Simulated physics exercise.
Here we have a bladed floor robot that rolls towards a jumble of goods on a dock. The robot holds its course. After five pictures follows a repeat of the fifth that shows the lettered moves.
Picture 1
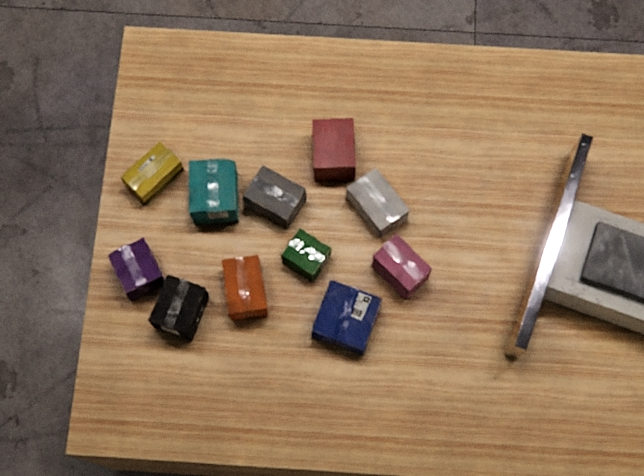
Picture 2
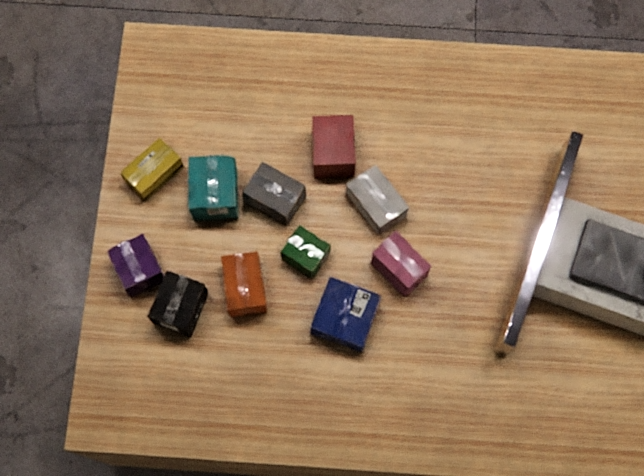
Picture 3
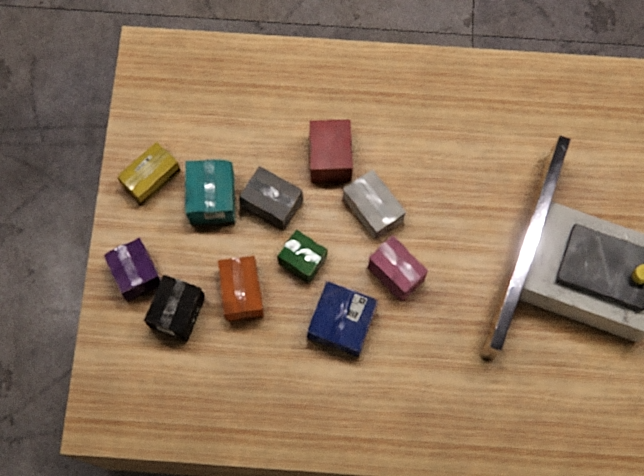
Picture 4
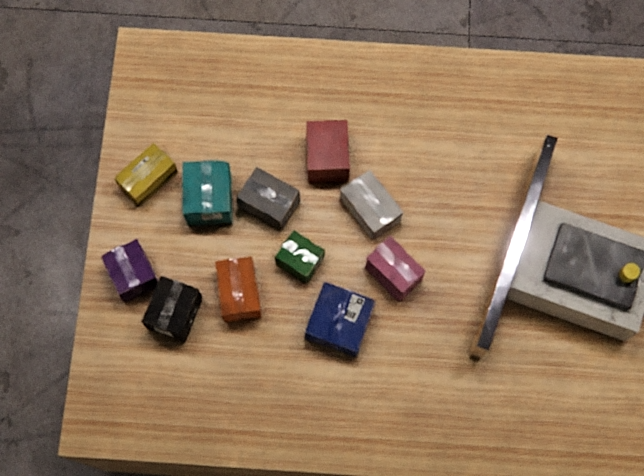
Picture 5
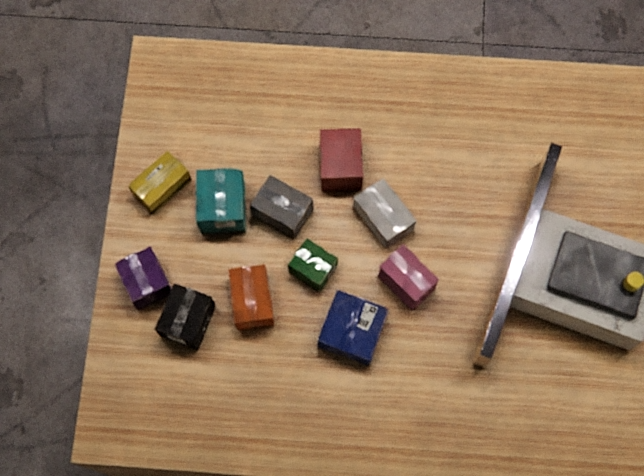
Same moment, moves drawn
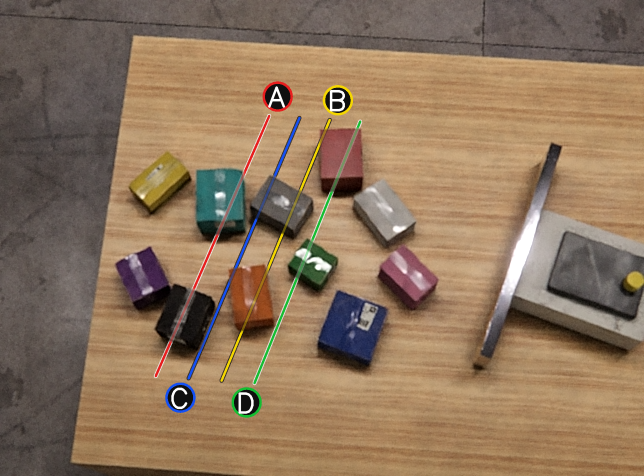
On a wooden surface, a pale machine with a long dark blade across its front crept a short way left toward a scattered group of small colourful boxes, which stayed where they were.
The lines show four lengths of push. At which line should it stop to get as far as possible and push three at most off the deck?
No fourth one falls up to A.
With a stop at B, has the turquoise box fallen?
By then, no.
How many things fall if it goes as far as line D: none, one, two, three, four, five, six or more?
In all, none.
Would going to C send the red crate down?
No.
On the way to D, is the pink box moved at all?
Yes.
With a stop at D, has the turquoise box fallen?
No.
On the copy, A at (215, 240); B at (278, 245); C at (246, 243); D at (309, 247).
On A. First, robot (480, 264); blue parcel (344, 326); white parcel (380, 212).
Then, robot (368, 257); purple box (121, 278); yellow parcel (153, 183).
Finally, robot (281, 251); purple box over the edge; yellow parcel over the edge; two fallen.
By contrast, B is within the limit but short; C is within the limit but short; D is within the limit but short.
